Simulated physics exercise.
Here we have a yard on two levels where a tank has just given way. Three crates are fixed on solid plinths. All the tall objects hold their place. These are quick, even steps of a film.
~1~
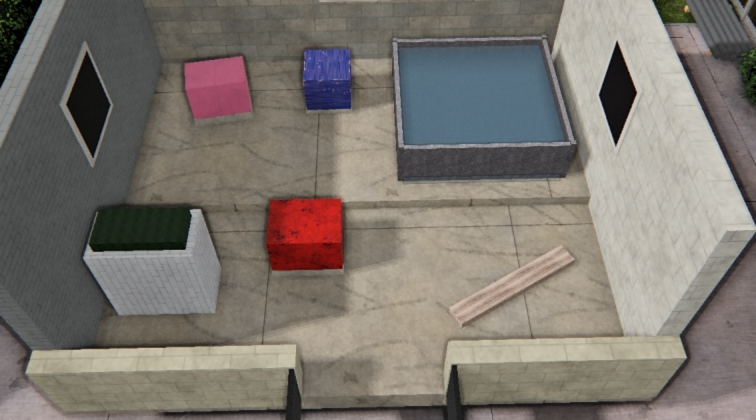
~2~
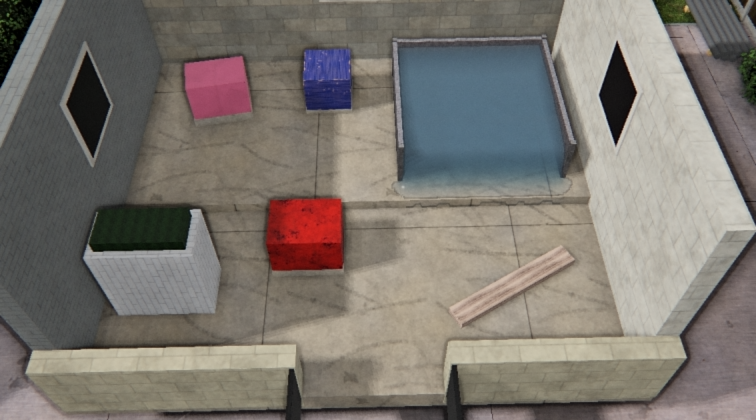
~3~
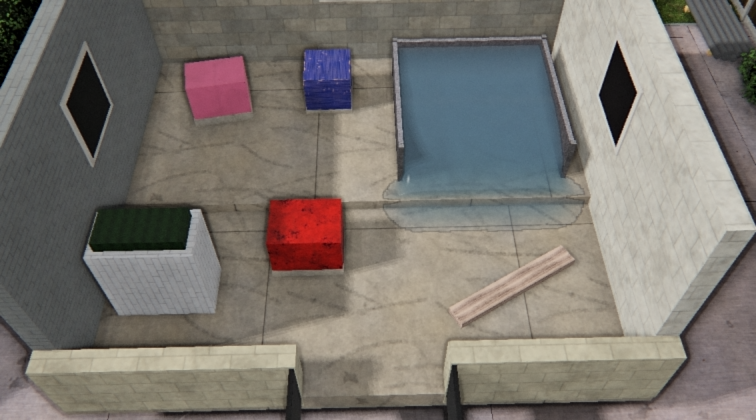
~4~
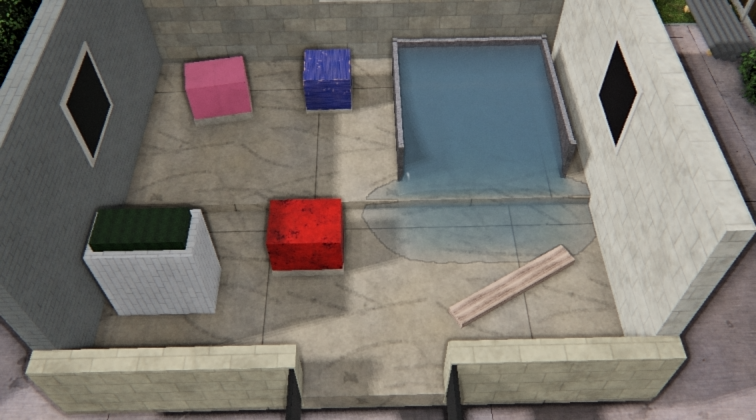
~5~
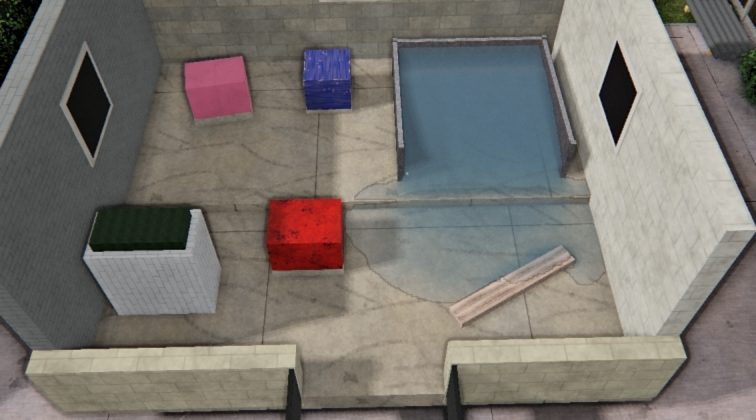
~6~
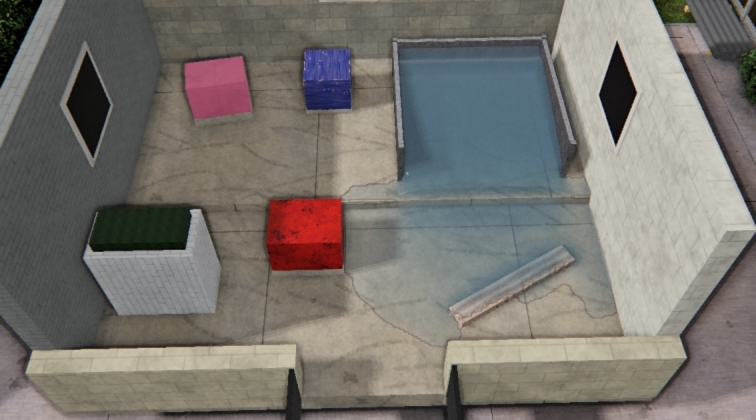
A grey-walled tank of blue water loses its front side at the back right of a walled, two-level concrete yard, seen from a fixed spot high above. Pink and blue blocks stand back left, a red one near the middle, a white block with a dark green top at left, and a pale plank lies front right. Water pours down the low step, spreading forward and sideways around the plank and towards the red block.
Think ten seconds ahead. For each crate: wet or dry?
In the end: The blue crate keeps dry; the pink crate keeps dry; the red crate is soaked.
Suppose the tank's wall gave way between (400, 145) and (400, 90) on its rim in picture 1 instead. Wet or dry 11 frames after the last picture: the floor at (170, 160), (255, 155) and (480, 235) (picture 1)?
As listed: Wet, under water, free of water.
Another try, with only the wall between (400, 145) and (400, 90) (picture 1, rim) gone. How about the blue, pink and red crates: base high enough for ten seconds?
Then: The blue crate is topped; the pink crate is soaked; the red crate is soaked.
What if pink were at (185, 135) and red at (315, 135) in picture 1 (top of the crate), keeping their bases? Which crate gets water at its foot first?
That is the pink crate.
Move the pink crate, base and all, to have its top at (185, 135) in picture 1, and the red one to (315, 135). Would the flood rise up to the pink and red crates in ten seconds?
Pink crate is safe, red crate remains dry.
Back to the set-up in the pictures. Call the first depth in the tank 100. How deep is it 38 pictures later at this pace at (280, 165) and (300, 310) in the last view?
Roughly 0 and 10 per cent, in turn.
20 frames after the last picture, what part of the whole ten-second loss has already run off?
Near 50 in a hundred.
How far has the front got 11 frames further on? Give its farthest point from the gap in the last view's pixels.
Close to (220, 377).
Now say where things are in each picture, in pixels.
In the first picture, the open tank at (477, 93) is whole and still.
In the second picture, water pours out at (483, 166) and has run to (401, 188).
In the third picture, water pours out at (483, 168) and has run to (574, 206).
In the fourth picture, the front is at (593, 221), out from the gap at (482, 169).
In the fifth picture, water pours out at (482, 170) and has run to (400, 282).
In the sixth picture, water pours out at (482, 170) and has run to (435, 337).
A moment on, water covers 35 % of the floor; the blue crate not reached, the pink crate not reached, the red crate water round its plinth.
Next, water covers 40 % of the floor; the blue crate not reached, the pink crate not reached, the red crate water round its plinth.
Then, water covers 45 % of the floor; the blue crate not reached, the pink crate not reached, the red crate water round its plinth.
Later, water covers 60 % of the floor; the blue crate not reached, the pink crate not reached, the red crate water round its plinth.
In the end, water covers 55 % of the floor; the blue crate stayed above the water, the pink crate stayed above the water, the red crate was topped.
